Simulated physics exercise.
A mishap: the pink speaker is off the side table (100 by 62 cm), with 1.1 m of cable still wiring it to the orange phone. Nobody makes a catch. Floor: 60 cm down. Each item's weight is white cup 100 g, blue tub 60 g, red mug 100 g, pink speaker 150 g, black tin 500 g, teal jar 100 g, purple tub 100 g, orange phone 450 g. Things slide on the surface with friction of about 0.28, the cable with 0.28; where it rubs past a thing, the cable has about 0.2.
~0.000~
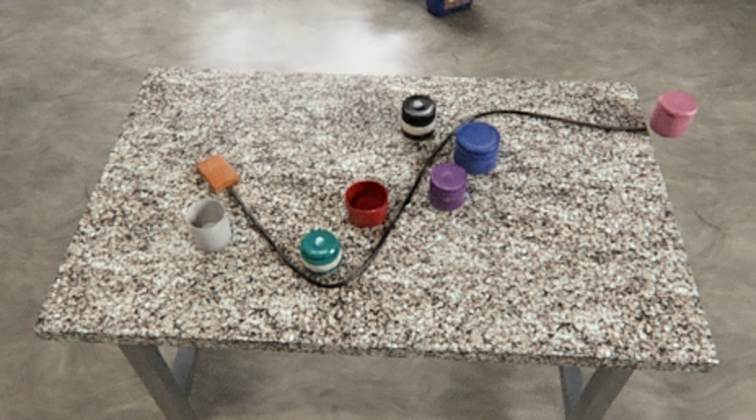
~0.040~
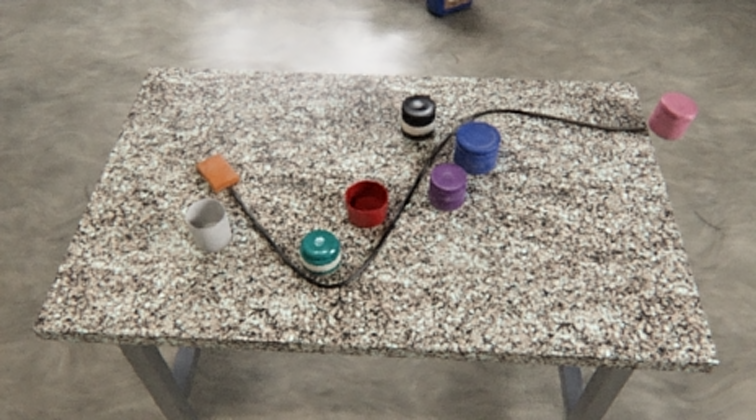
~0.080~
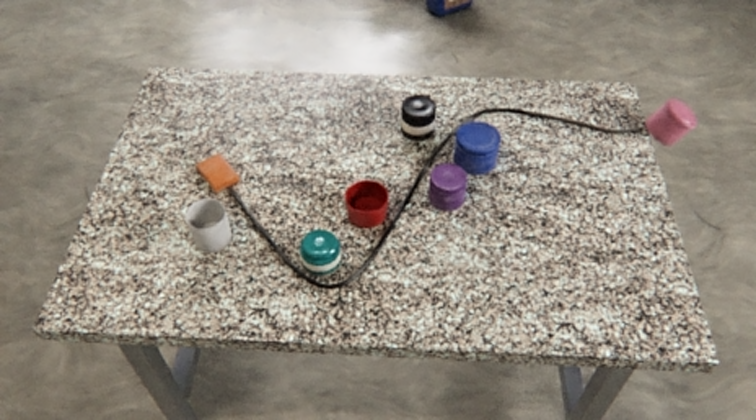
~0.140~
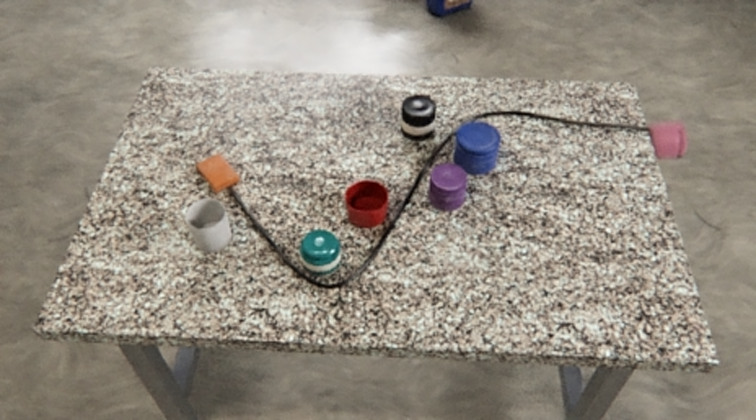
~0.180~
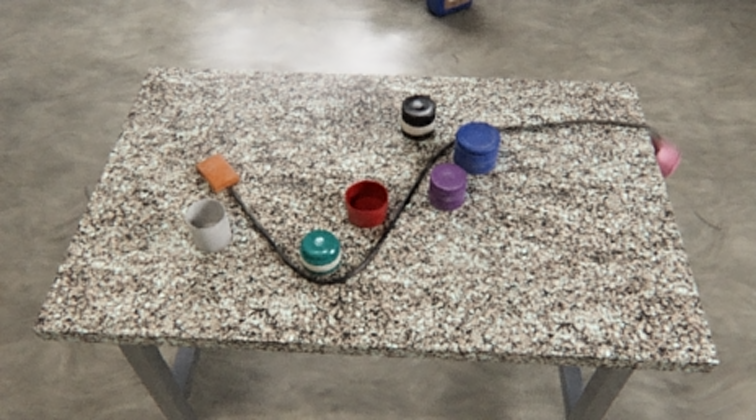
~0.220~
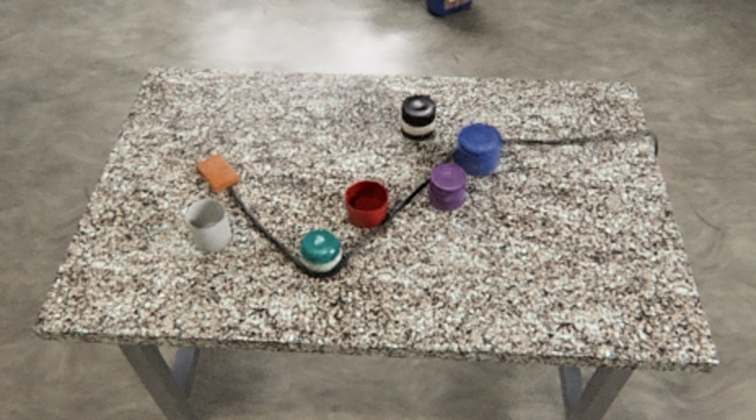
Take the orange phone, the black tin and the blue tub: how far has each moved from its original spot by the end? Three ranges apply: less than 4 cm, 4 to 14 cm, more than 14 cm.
At the end, the orange phone will go barely anywhere. The black tin will go barely anywhere. The blue tub will go quite far.
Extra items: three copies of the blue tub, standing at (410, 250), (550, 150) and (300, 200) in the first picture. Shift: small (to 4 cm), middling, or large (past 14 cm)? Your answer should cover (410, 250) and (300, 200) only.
Result, in order: Minor / medium.
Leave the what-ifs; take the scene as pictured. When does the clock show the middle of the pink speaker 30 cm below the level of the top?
0.36 s.
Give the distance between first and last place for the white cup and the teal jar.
The white cup ends up 0 cm from where it began, and the teal jar 25 cm.
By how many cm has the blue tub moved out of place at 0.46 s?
Blue tub: Roughly 15 cm.
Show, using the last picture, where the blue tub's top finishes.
Check near (571, 210) - that's where it comes to rest.
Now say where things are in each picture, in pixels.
The first frame shows shows, orange phone (217, 170); black tin (419, 105); blue tub (479, 136); cable runs through (595, 125) (479, 116) (415, 184) (359, 272) (260, 228).
The second frame shows shows, pink speaker (678, 104); cable runs through (594, 126) (415, 184) (260, 228).
The third frame shows shows, pink speaker (671, 123); cable runs through (592, 126) (415, 184) (260, 228).
The fourth frame shows shows, pink speaker (665, 141); cable runs through (597, 124) (415, 184) (260, 228).
The fifth frame shows shows, pink speaker (656, 158); cable runs through (618, 123) (418, 181) (260, 228).
The sixth frame shows shows, orange phone (217, 170); black tin (419, 105); blue tub (480, 137); cable runs through (649, 131) (533, 141) (357, 248) (261, 228).
At 0.5 s, the cable's tail end at (230, 187); blue tub 17 cm off its start, teal jar 17 cm off its start, pink speaker over the edge.
At 0.7 s, the cable's tail end at (239, 184); blue tub 21 cm off its start, orange phone 1 cm off its start, teal jar 24 cm off its start.
At 1.0 s, the cable's tail end at (247, 180); blue tub 21 cm off its start at (571, 210), orange phone 2 cm off its start at (227, 168), teal jar 24 cm off its start at (334, 135).
At 1.2 s, the cable's tail end at (247, 180); blue tub 21 cm off its start, orange phone 2 cm off its start, teal jar 24 cm off its start.
At 2.4 s, the cable's tail end at (247, 180); blue tub 21 cm off its start at (571, 210), orange phone 2 cm off its start at (227, 168), black tin 0 cm off its start at (419, 105), teal jar 24 cm off its start at (334, 135).
